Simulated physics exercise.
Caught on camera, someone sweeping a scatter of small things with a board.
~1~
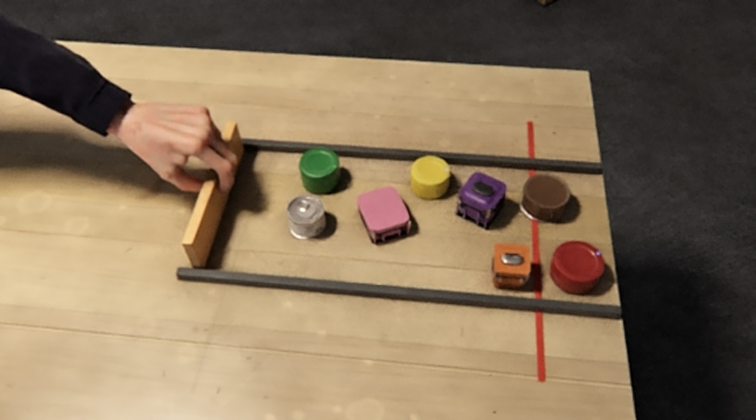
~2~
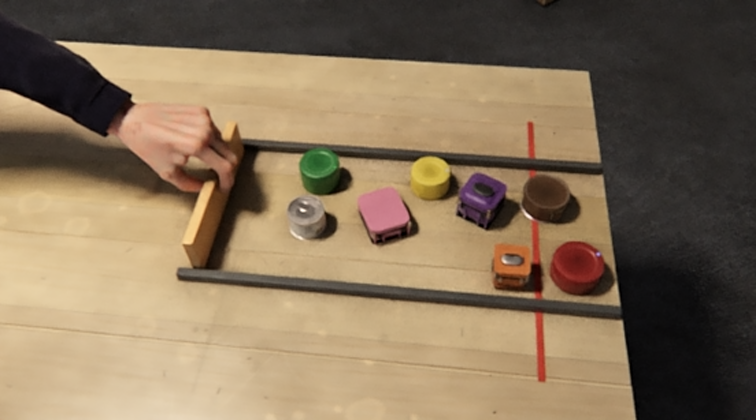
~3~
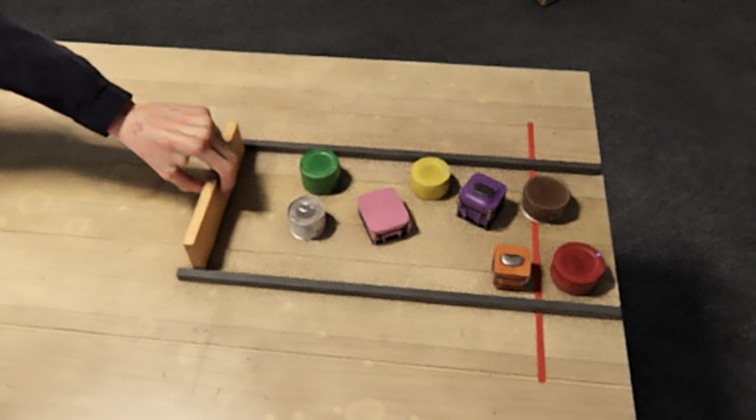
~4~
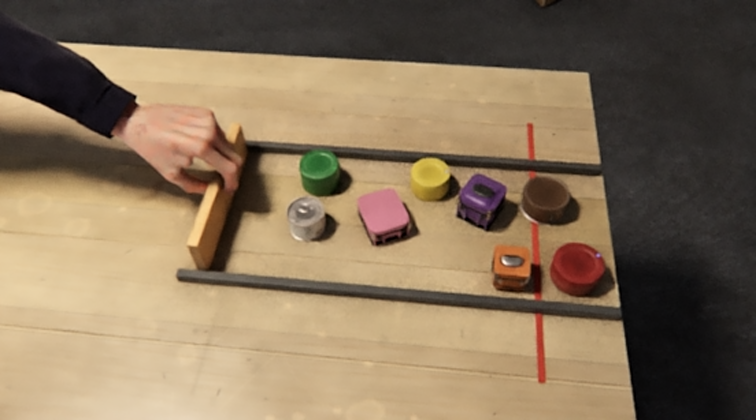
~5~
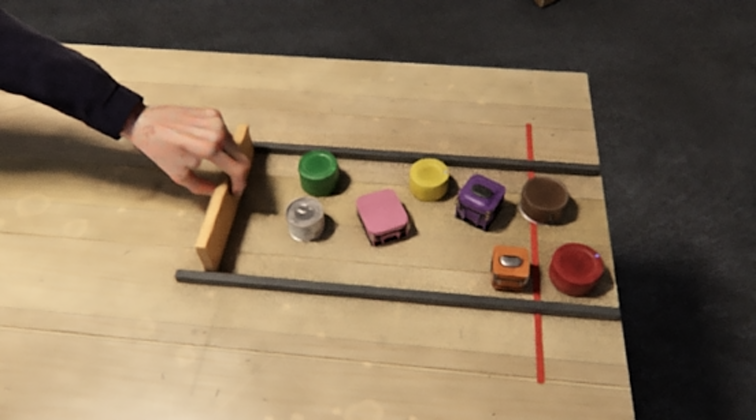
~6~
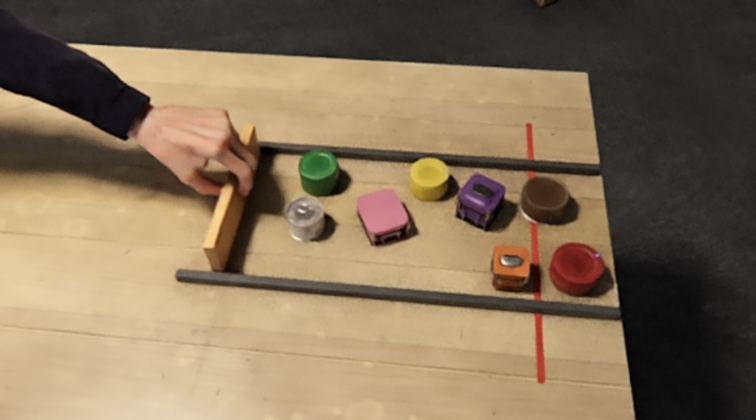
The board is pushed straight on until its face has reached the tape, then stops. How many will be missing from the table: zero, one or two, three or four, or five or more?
The number that fall off is one or two.
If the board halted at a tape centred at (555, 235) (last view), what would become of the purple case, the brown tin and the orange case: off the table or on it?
The purple case falls, the brown tin tumbles off, the orange case is kept.
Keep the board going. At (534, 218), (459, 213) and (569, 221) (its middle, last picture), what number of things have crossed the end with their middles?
In that order 2, 0 and 5.
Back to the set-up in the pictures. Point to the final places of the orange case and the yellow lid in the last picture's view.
About (555, 274), and the other about (590, 182).
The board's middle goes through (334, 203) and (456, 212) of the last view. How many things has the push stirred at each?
3 and 6.
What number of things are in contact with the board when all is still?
That makes 3.
A little later, none off yet; red lid at rest near (576, 269); brown tin at rest near (544, 200); orange case at rest near (509, 268).
Next, none off yet; red lid at rest near (576, 269); brown tin shifted a little near (569, 199); orange case at rest near (509, 268).
When it is over, the number that fall off is one or two; down, purple case and brown tin.
